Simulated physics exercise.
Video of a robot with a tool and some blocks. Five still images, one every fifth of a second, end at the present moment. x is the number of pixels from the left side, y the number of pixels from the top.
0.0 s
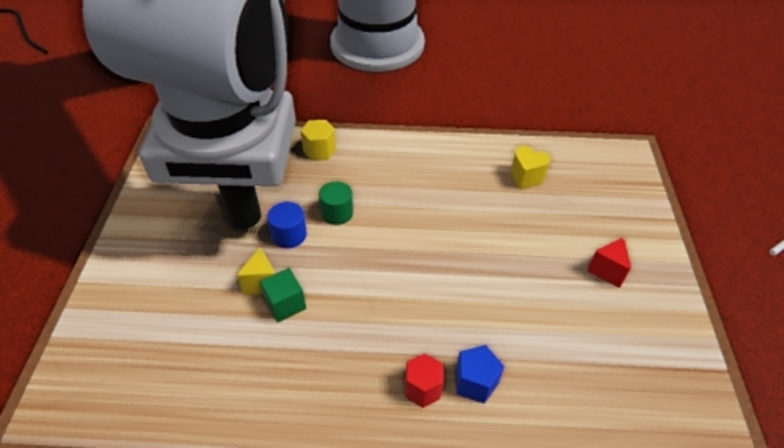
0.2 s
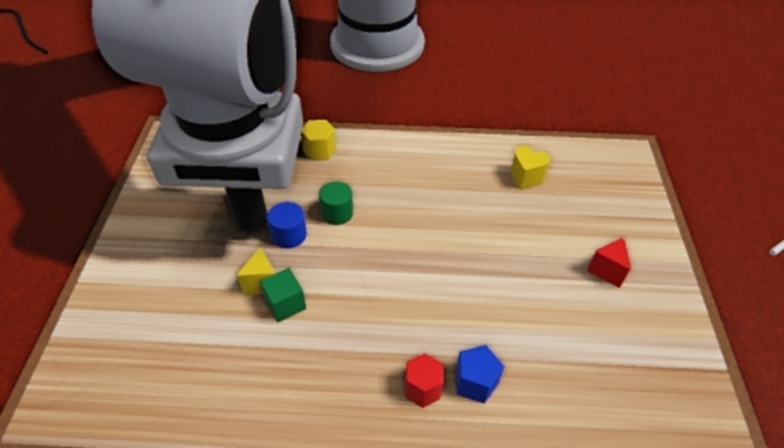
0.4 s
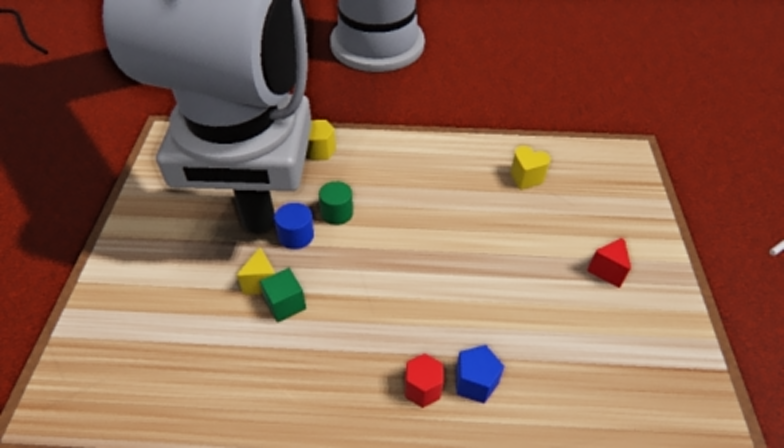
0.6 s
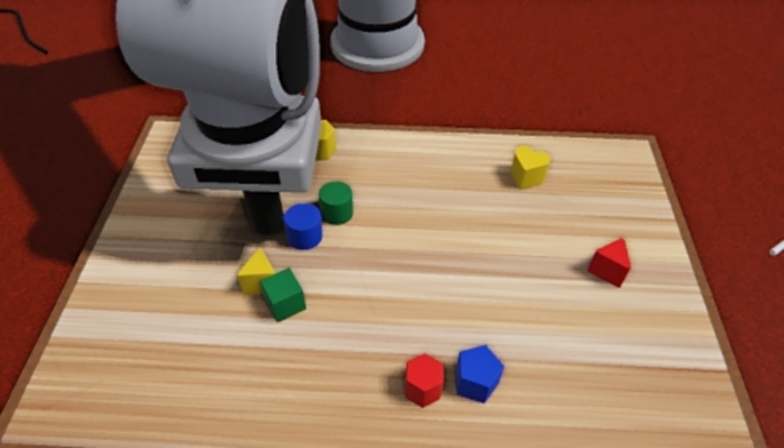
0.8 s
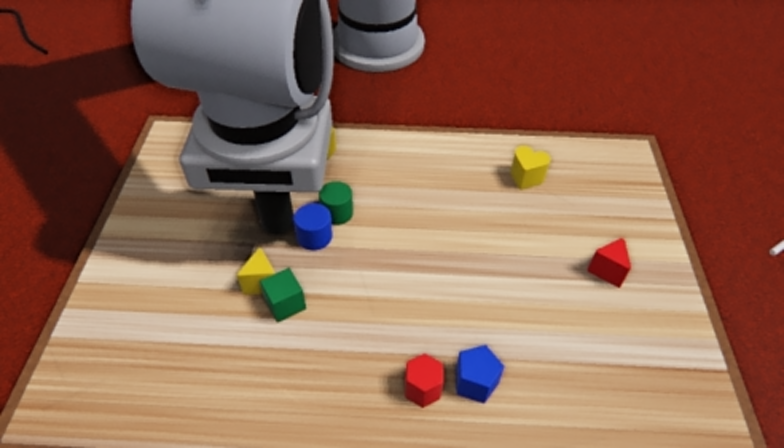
In this clip, a robot arm above a wooden board with colored blocks moves its black tool slowly to the right, reaching the blue cylinder and pushing it a short way right, while the other blocks stay still.
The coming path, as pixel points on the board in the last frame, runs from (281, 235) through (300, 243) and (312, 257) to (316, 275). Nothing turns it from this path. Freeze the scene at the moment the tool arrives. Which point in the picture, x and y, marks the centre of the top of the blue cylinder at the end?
I think it will end close to (342, 223).
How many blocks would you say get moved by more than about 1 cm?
I foresee one block being moved.
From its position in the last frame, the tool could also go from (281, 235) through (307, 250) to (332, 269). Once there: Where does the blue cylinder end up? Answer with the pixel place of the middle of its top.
The answer is (351, 224).
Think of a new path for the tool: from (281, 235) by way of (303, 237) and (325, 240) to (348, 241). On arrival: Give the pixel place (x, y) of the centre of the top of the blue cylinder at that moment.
At (382, 219).
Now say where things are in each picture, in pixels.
The first frame shows tip of the tool at (245, 217), middles of tops, green square piece at (281, 285), blue cylinder at (285, 214).
The second frame shows tool at (252, 219), nothing pushed.
The third frame shows tool at (260, 221), blue cylinder at (293, 215).
The fourth frame shows tool at (268, 222), blue cylinder at (302, 216).
The fifth frame shows tool at (278, 222), green square piece at (281, 285), blue cylinder at (312, 216).
On the path given first. Halfway along, tool at (305, 236); blue cylinder at (339, 221).
At the end, tool at (314, 263); green square piece unmoved; blue cylinder at (343, 223).
